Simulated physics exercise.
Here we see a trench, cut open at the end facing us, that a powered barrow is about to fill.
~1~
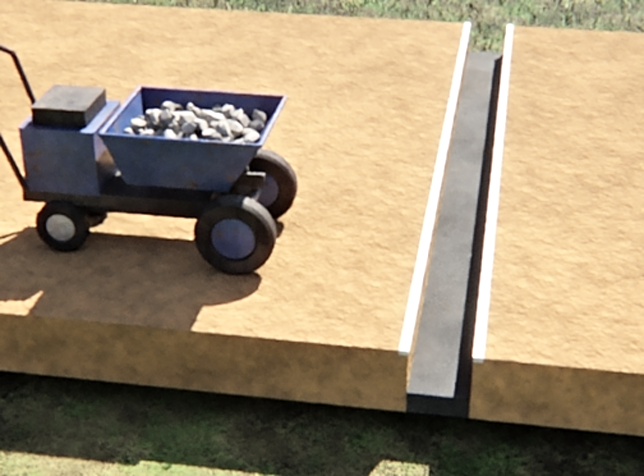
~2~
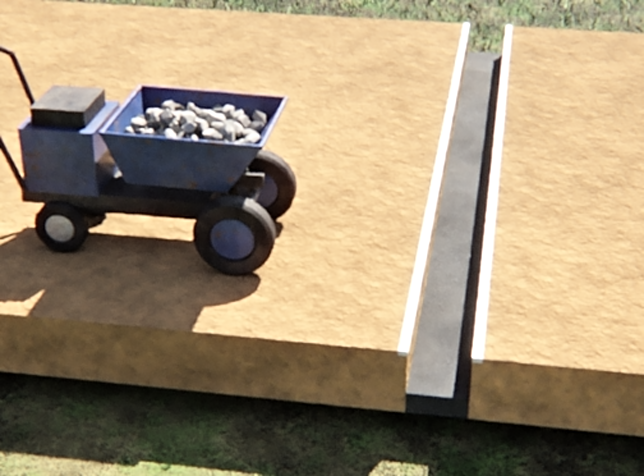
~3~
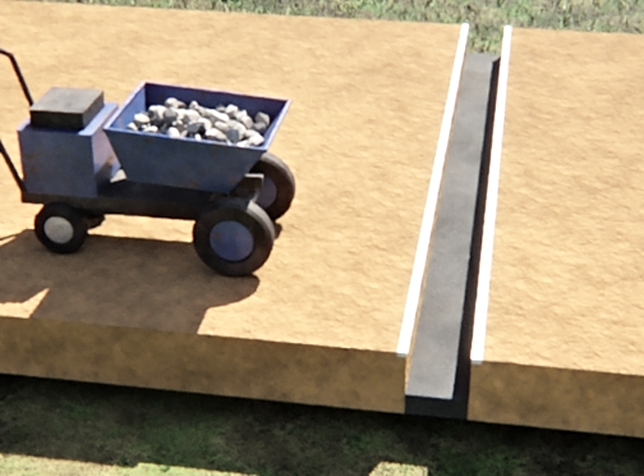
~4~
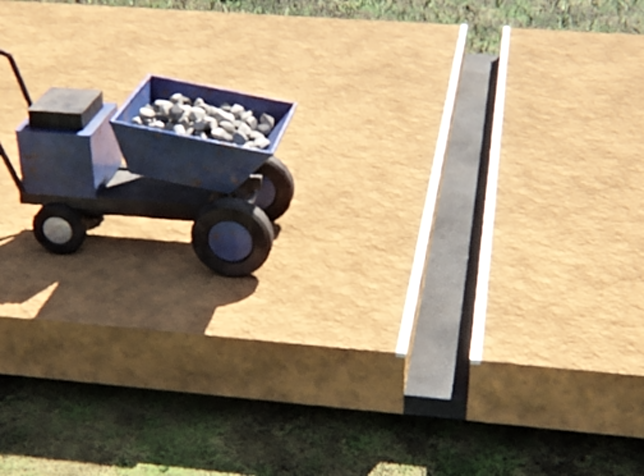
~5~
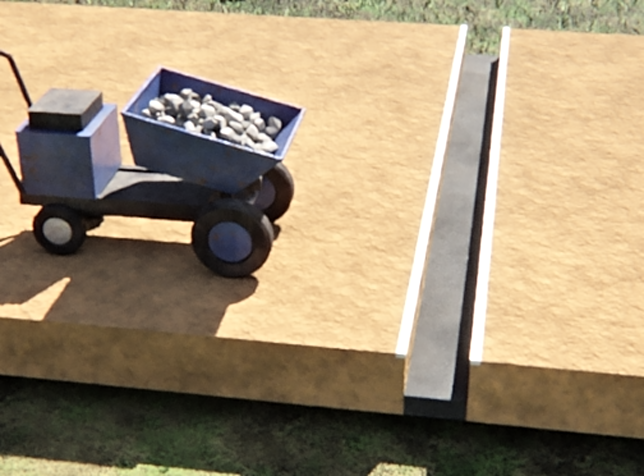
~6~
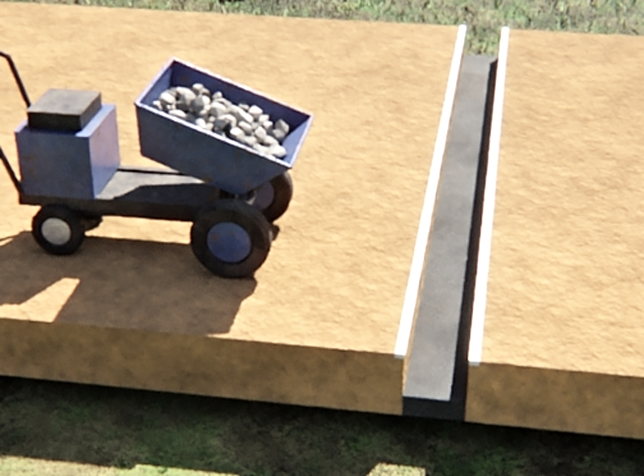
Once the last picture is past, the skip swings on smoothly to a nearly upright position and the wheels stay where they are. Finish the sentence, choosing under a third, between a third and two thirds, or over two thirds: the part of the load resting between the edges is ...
The part between the edges is under a third of the load.
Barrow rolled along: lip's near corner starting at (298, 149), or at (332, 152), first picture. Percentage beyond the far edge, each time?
About 0 per cent first, about 0 per cent second.
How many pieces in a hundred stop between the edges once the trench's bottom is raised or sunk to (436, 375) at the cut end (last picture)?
About 20 per cent.
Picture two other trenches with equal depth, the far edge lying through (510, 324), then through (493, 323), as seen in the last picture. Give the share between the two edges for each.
In order: Near 20, then 20 percent.
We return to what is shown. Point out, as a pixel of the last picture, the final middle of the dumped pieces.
About (386, 253).
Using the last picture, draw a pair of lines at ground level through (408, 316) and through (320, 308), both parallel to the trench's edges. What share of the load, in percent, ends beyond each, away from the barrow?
Respectively 20 and 70 percent.
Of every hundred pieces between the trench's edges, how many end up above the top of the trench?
Roughly 0 %.
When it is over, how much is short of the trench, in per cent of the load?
About 55 %.
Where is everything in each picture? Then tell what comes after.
In the first frame, lip of the skip at (260, 146), level; top of the load at (200, 125), broken stones; first edge of the trench at (411, 312); far edge at (482, 318), the trench over half as wide as the skip, and about as deep as wide.
In the second frame, lip of the skip at (261, 148), level; top of the load at (197, 130).
In the third frame, lip of the skip at (265, 151), tipped barely; top of the load at (190, 118).
In the fourth frame, lip of the skip at (271, 155), tipped a little; top of the load at (188, 117).
In the fifth frame, lip of the skip at (280, 160), tipped a little; top of the load at (186, 121).
In the sixth frame, lip of the skip at (290, 168), tipped clearly; top of the load at (182, 110); first edge of the trench at (407, 315); far edge at (478, 321).
Soon after the last picture, skip tipped steeply; all in the skip.
A little later, skip tipped right over; most in the skip; about a quarter short of the trench; a stray few in or heaped over the trench; a stray few falling.
Later still, skip tipped right over; about a quarter in the skip; about two thirds short of the trench; about a quarter in or heaped over the trench.
At rest, skip tipped right over; about a quarter in the skip; about half short of the trench; about a quarter in or heaped over the trench; none beyond it.
